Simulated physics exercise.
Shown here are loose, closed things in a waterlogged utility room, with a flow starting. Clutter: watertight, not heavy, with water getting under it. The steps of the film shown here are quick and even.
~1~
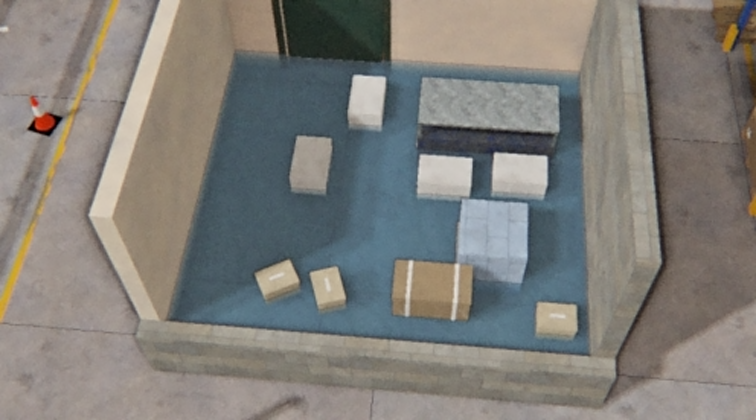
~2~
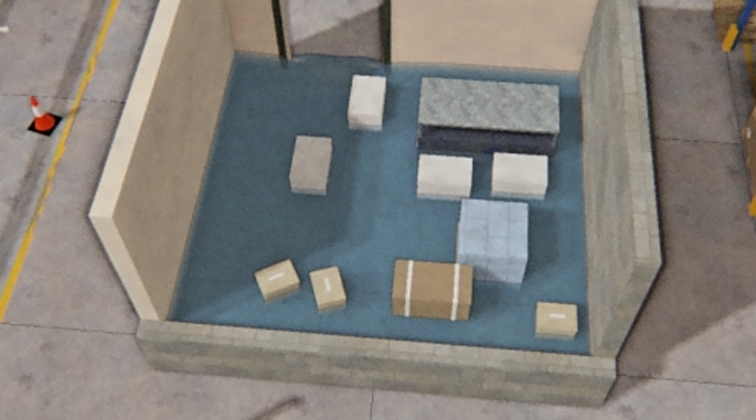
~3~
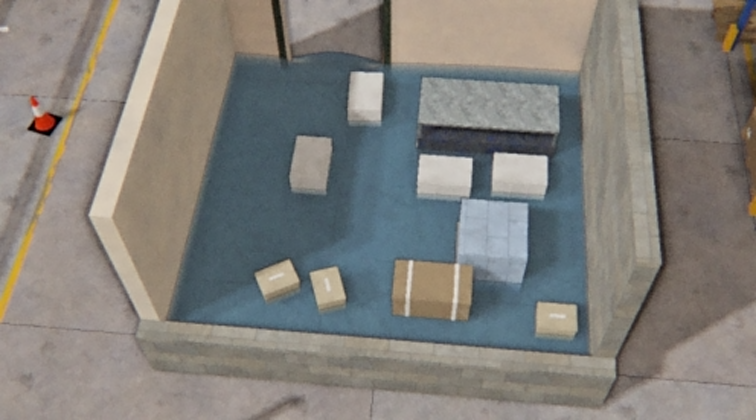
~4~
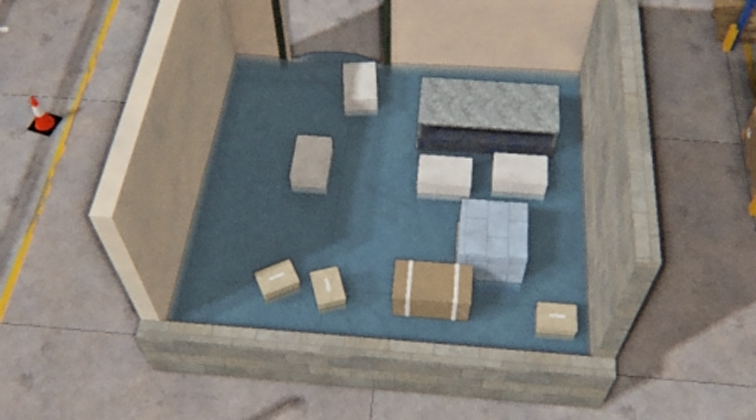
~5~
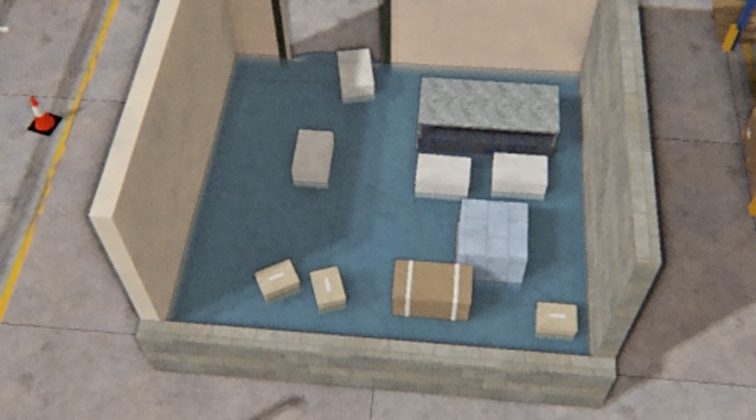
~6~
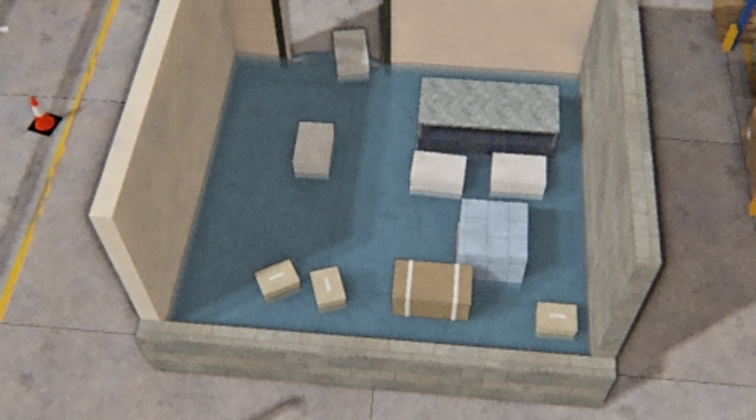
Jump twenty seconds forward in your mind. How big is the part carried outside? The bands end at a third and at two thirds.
What's gone ends up between a third and two thirds of the lot.
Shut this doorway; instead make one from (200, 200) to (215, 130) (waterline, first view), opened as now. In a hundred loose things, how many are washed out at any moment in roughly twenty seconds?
Some 60 per cent of the lot.
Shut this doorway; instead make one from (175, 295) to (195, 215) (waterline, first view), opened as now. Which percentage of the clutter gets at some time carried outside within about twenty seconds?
Result: 80 per cent.
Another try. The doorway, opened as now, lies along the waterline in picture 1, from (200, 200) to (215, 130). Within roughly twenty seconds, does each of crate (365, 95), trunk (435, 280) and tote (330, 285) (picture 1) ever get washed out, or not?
Per item as listed - swept away, not lost, swept away.
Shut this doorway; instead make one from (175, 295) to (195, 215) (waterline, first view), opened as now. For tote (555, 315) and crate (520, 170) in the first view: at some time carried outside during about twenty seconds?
First retained, then retained.
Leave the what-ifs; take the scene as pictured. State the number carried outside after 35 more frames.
3 of them.
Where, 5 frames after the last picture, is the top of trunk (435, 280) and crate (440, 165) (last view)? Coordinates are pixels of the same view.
Near (412, 268) and (393, 142).
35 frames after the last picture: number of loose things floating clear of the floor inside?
It comes to 5.
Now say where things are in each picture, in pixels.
In the first picture, a crate at (367, 95) floats; a crate at (310, 157) floats; 0 of 8 have shifted.
In the second picture, a crate at (367, 95), afloat; a crate at (310, 157) floats; 0 of 8 have shifted.
In the third picture, a crate at (366, 91) floats, close to its start; a crate at (311, 157) floats; 1 of 8 have shifted.
In the fourth picture, a crate at (360, 81) floats, close to its start; a crate at (311, 156) floats; 1 of 8 have shifted.
In the fifth picture, a crate at (356, 68), afloat, a stride from its start; a crate at (312, 151) floats, close to its start; 2 of 8 have shifted.
In the sixth picture, a crate at (351, 47) floats, a stride from its start; a crate at (313, 142), afloat, close to its start; 3 of 8 have shifted.
A moment on, 1 of 8 are out; 7 afloat.
Next, 3 of 8 are out; 5 afloat.
Later, 3 of 8 are out; 5 afloat.
In the end, 3 of 8 are out; 1 afloat.
